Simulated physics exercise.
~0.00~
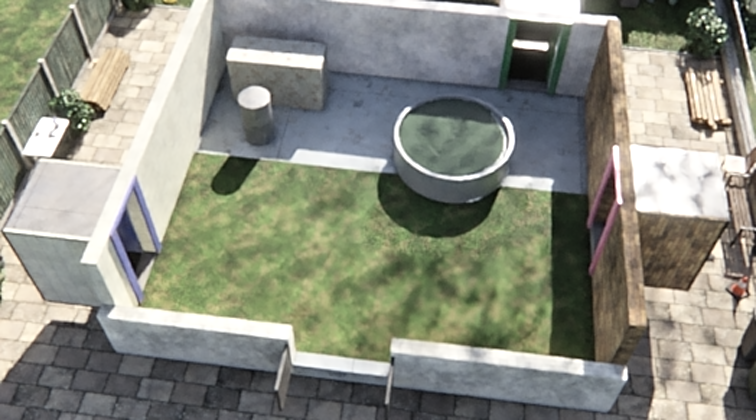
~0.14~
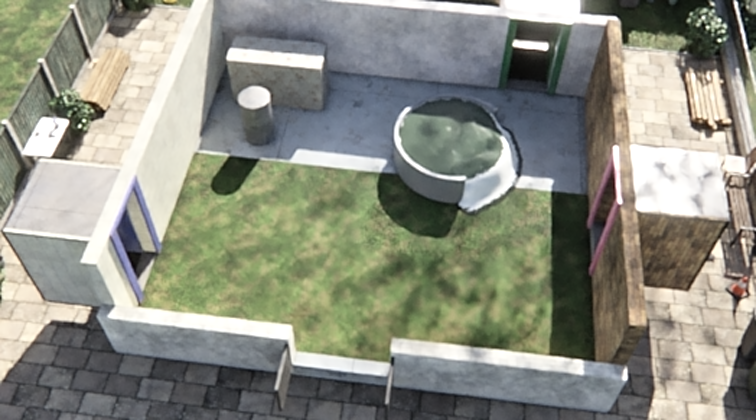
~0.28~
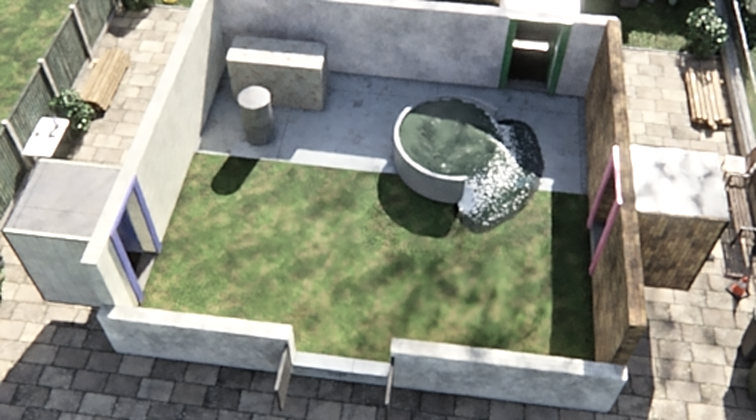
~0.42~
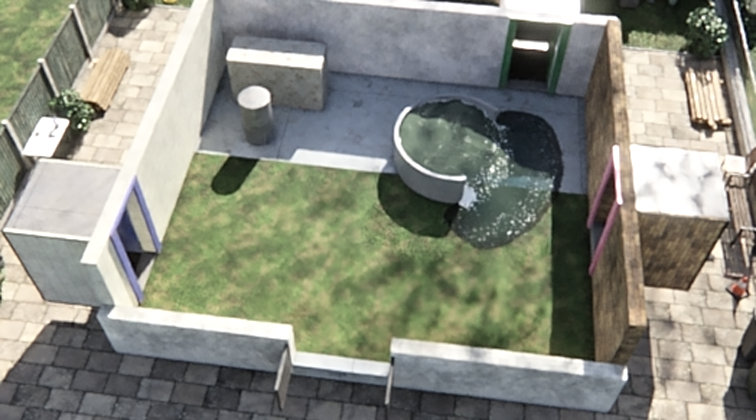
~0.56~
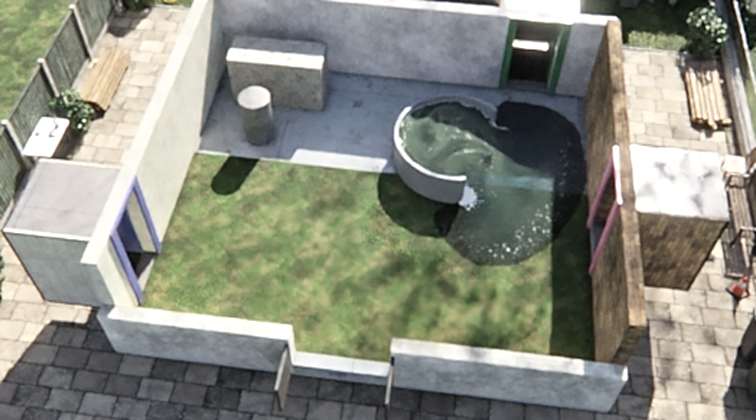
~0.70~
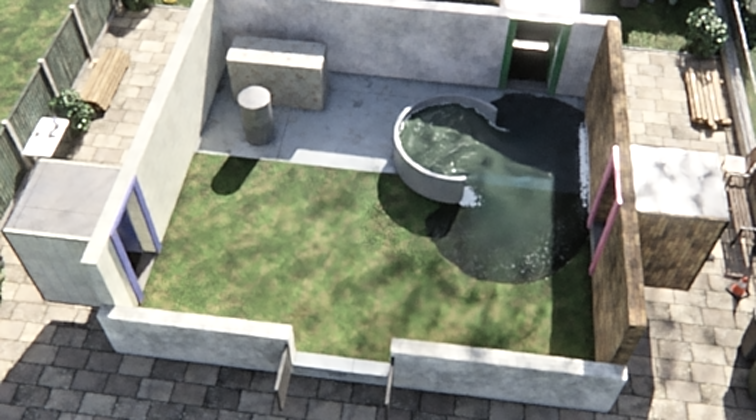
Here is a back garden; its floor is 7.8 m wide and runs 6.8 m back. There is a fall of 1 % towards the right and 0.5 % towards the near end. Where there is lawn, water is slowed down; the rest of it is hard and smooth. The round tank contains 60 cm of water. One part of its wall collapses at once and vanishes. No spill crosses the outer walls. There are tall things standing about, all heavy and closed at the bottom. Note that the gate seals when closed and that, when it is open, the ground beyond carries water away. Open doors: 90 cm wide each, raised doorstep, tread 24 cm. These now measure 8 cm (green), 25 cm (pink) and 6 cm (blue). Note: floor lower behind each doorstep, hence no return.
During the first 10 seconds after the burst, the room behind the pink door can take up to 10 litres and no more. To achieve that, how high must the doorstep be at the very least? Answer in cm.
At least about 21 cm.
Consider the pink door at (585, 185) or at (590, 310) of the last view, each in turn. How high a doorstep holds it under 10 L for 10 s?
Roughly 32 cm, then roughly 11.5 cm.
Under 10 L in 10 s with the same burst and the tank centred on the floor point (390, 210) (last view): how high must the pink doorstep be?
That setup calls for roughly 21 cm.
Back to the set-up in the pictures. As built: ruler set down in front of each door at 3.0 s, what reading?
Green door: 14 cm; pink door: 17 cm; blue door: 0 cm.
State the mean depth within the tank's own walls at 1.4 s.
Some 27 cm.
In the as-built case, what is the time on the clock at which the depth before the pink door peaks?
The depth peaks at about 1.8 seconds.
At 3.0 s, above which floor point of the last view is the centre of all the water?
It lies near (526, 204) in the last picture.
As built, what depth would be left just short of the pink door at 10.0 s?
The depth there is around 7.5 cm.
After 1.4 s water covers 25 % of the floor, deepest (38 cm) near (586, 192); 25 cm at the pink door, 0 litres in over its 25 cm doorstep.
After 3.0 s water covers 35 % of the floor, deepest (28 cm) near (594, 378); 17 cm at the pink door, 2 litres in over its 25 cm doorstep.
After 10.0 s water covers 85 % of the floor, deepest (10 cm) near (583, 387); 8 cm at the pink door, 2 litres in over its 25 cm doorstep.
At the pink door as built, the water arrived by 0.8 s and peaked near 26 cm at 1.8 s.
With a doorstep of 19.5 cm, 15 litres would have come in within the 10 s; with 22.5 cm, 6 litres. So under 10 litres takes about 21 cm.
